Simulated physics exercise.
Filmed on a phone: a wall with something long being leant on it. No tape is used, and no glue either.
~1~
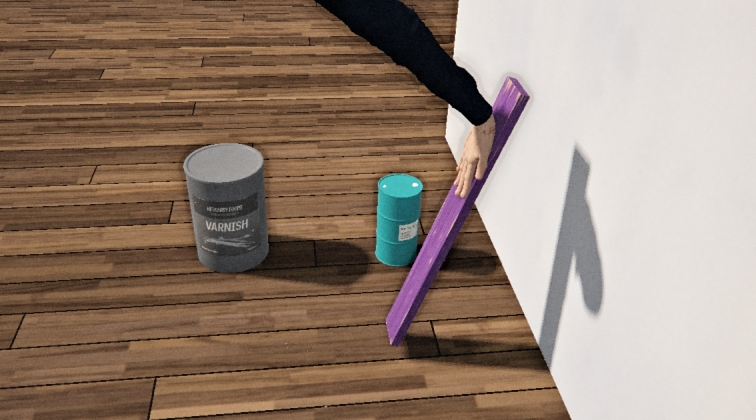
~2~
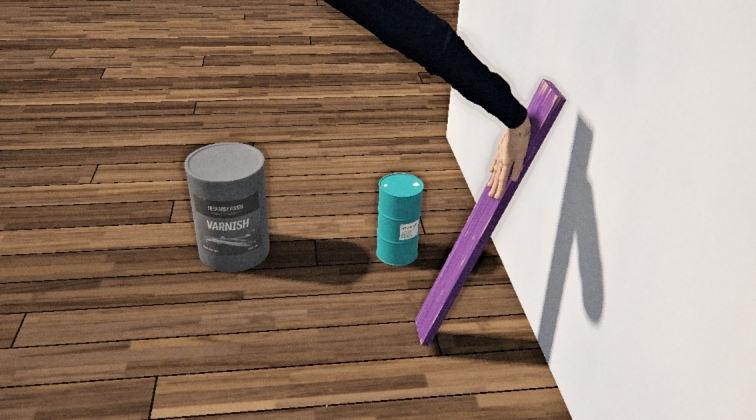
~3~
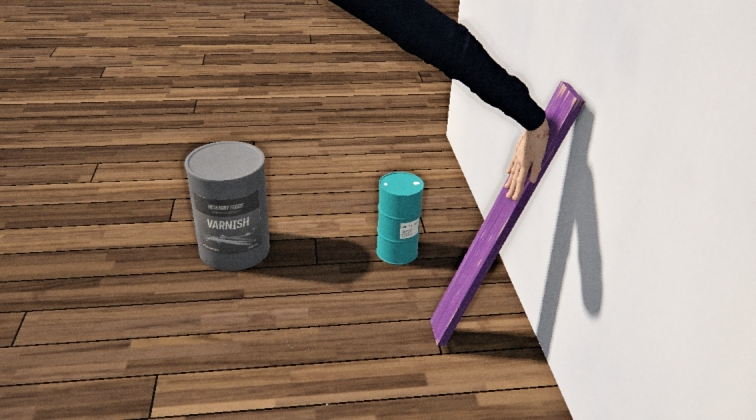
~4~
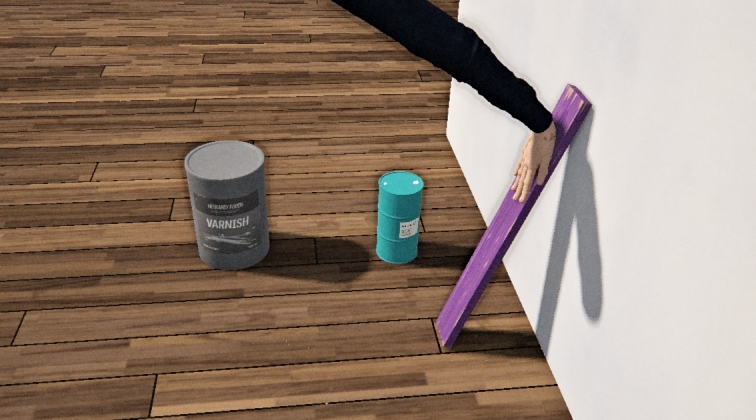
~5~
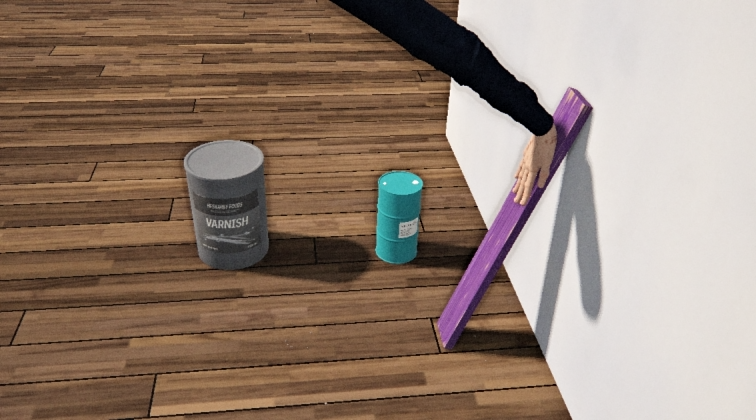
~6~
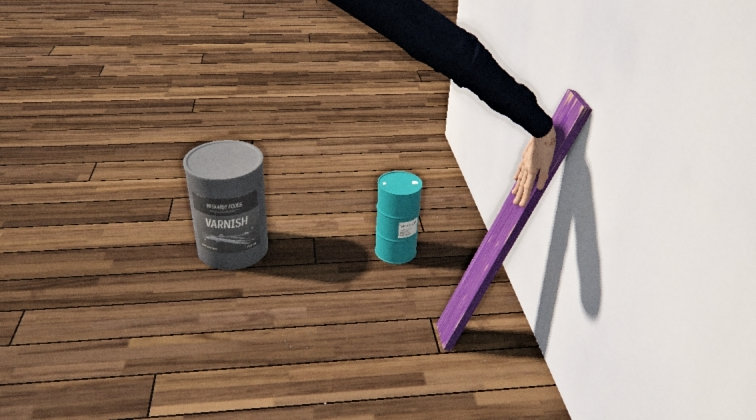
A hand moves a purple plank right and leans it on the white wall, still holding it.
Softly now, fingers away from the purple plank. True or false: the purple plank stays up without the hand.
True.
Then, 0.20 s later than the last frame, all is still.
Then, 0.60 s later than the last frame, purple plank resting near (504, 231).
When it is over, all 3 as before. End places, in pixels of the last picture, purple plank near (504, 231). The plank remains leaning.
